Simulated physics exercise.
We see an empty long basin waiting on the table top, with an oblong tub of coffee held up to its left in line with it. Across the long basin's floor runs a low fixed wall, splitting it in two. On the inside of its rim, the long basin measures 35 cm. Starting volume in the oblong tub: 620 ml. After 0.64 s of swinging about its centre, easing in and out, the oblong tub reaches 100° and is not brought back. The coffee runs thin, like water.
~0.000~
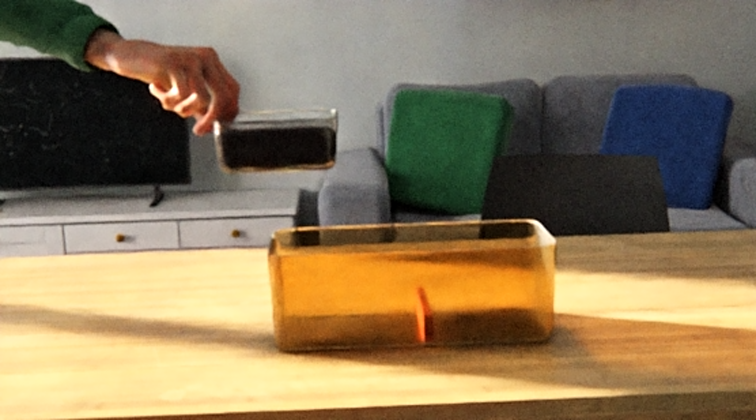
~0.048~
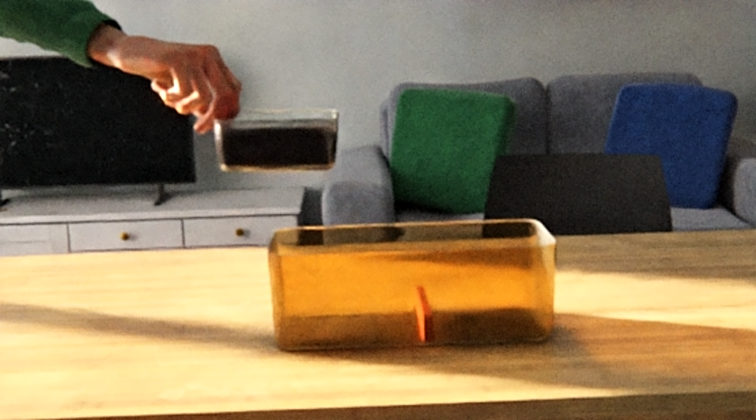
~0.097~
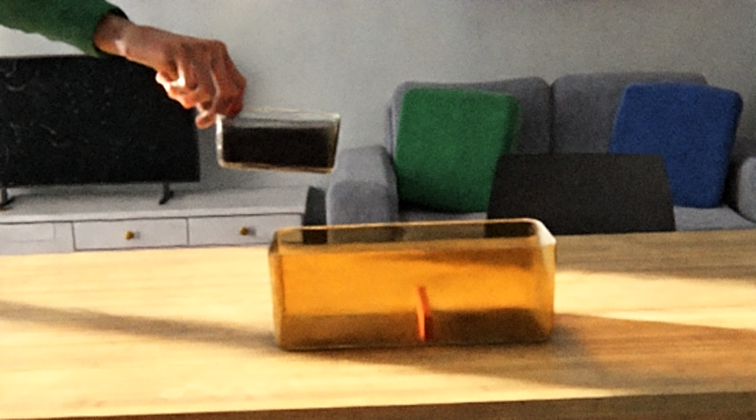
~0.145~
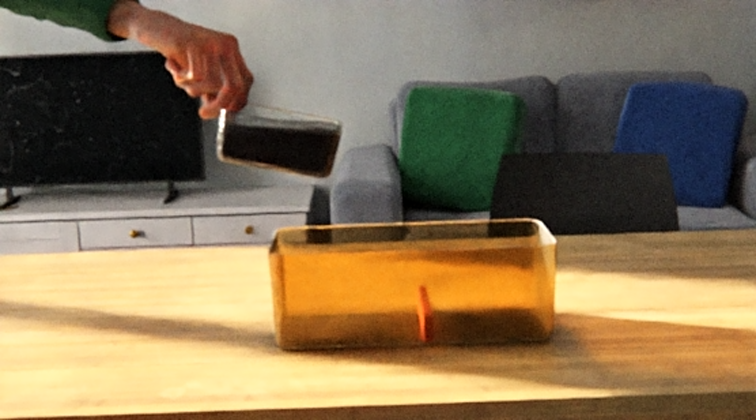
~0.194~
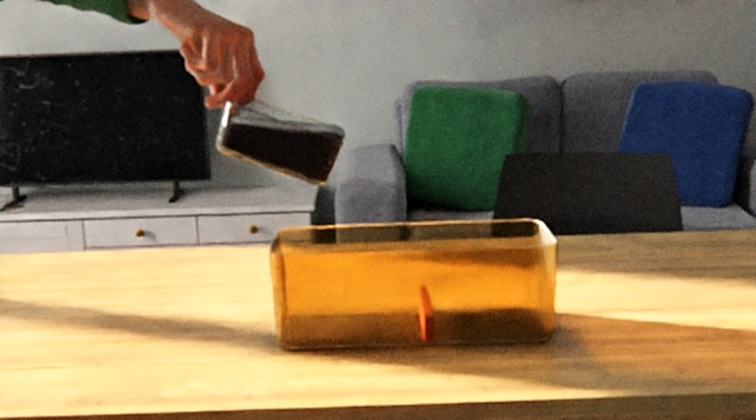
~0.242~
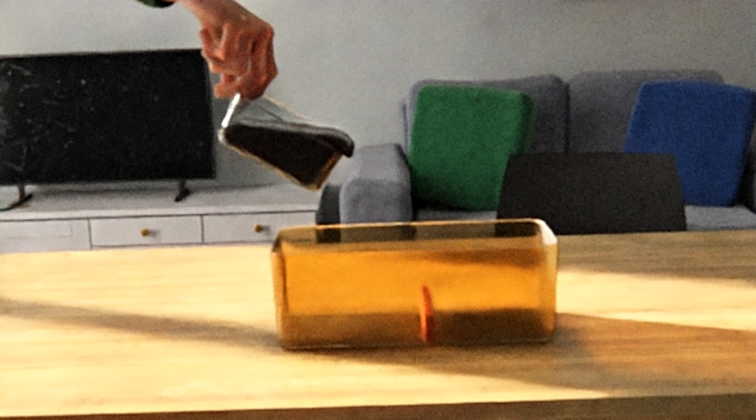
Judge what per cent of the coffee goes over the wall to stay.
15 percent, roughly.
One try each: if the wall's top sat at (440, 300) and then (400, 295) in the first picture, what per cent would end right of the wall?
One try each: Around 15 percent and then around 35 percent.
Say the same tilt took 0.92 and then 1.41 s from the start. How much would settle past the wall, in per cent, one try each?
The first try gives 15 percent and the second 15 percent.
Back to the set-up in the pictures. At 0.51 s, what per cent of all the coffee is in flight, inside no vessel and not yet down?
Around 38 in a hundred.
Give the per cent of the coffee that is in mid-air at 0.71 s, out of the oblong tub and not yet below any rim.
Estimated airborne part: Roughly 5 per cent.
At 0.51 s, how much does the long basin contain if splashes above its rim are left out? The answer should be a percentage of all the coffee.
Fraction in basin: Approx. 48%.
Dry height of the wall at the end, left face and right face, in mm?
The left comes to roughly 12 mm and the right to roughly 28 mm.
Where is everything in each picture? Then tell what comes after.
In the first picture, tilt 0°; pouring edge (337, 116); surface from (220, 127) to (335, 123); the long basin's rim runs from (271, 244) to (547, 234); the wall's top is at (424, 302).
In the second picture, tilt 1°; pouring edge (337, 117); surface from (221, 126) to (335, 123).
In the third picture, tilt 6°; pouring edge (339, 121); surface from (222, 124) to (337, 125).
In the fourth picture, tilt 12°; pouring edge (342, 128); surface from (225, 122) to (339, 127).
In the fifth picture, tilt 21°; pouring edge (344, 138); surface from (227, 122) to (344, 131); 1 per cent is over the edge.
In the sixth picture, tilt 31°; pouring edge (344, 149); surface from (227, 121) to (336, 136); 7 per cent is over the edge.
After 0.51 s the tilt is 90° and 14 per cent is still to pour, 47 is left of the wall and 1 right of it.
After 0.71 s the tilt is 100° and 3 per cent is still to pour, 83 is left of the wall and 7 right of it.
After 0.92 s the tilt is 100° and 0 per cent is still to pour, 79 is left of the wall and 14 right of it.
After 1.14 s the tilt is 100° and 0 per cent is still to pour, 80 is left of the wall and 14 right of it.
In the end 79 per cent lies left of the wall, 15 right of it and 6 outside.
